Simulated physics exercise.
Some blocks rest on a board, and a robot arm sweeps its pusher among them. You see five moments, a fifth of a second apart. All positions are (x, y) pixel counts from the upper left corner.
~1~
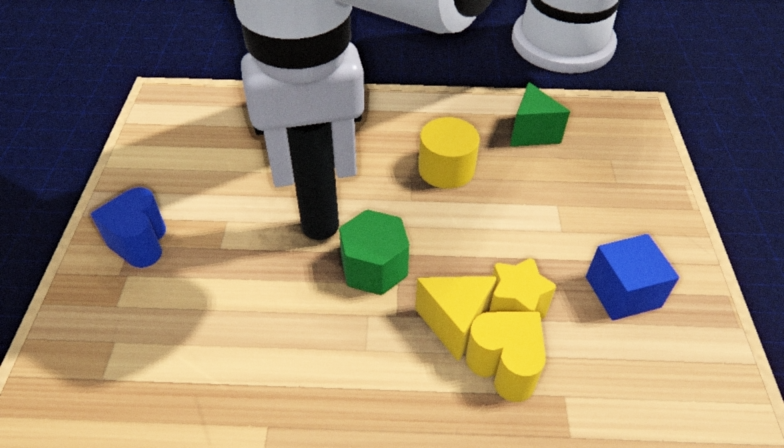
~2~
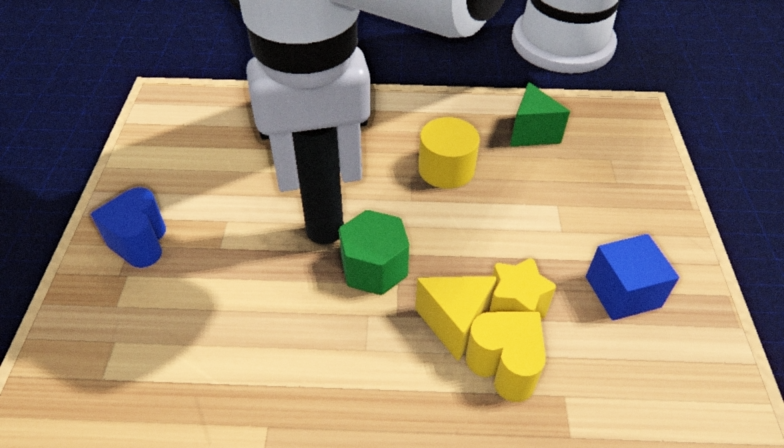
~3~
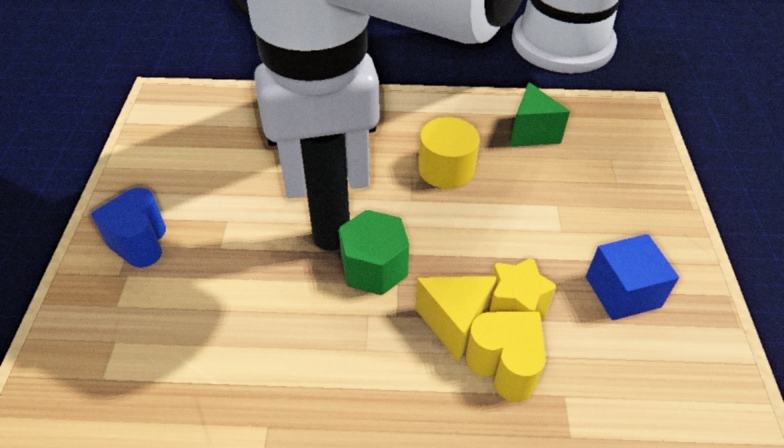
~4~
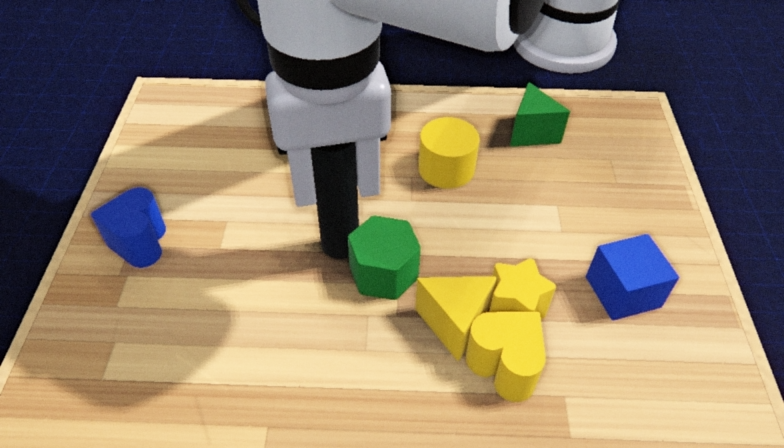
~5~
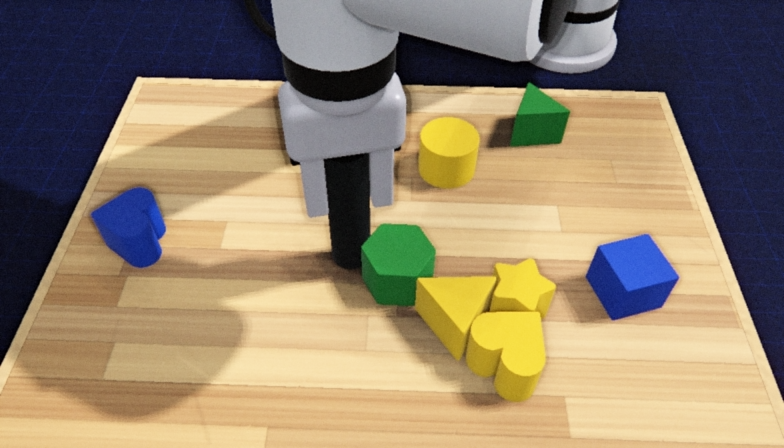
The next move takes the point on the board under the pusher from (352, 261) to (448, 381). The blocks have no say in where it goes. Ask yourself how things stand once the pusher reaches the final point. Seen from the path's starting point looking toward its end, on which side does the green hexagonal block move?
Leftward.
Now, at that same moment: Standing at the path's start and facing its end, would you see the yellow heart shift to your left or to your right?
It shifts to the left.
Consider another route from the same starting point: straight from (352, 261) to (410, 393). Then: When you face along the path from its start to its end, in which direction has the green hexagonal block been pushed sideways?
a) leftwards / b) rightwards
Answer: A.
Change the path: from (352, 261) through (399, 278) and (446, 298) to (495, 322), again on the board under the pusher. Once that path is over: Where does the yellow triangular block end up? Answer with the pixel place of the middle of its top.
I'd guess (467, 321).
On the path given first. One third of the way, pusher at (382, 291); green hexagonal block at (438, 259), turned 25° anticlockwise; yellow triangular block at (462, 304), turned 15° anticlockwise; yellow heart at (523, 343).
Two thirds of the way, pusher at (415, 332); green hexagonal block at (445, 258), turned 35° anticlockwise; yellow triangular block at (485, 321), turned 25° anticlockwise; yellow heart at (553, 353), turned 10° anticlockwise; yellow star-shaped block at (531, 283), turned 20° anticlockwise.
At the end, pusher at (449, 375); green hexagonal block at (445, 258), turned 35° anticlockwise; yellow triangular block at (510, 340), turned 65° anticlockwise; yellow heart at (596, 353); yellow star-shaped block at (533, 284), turned 25° anticlockwise.
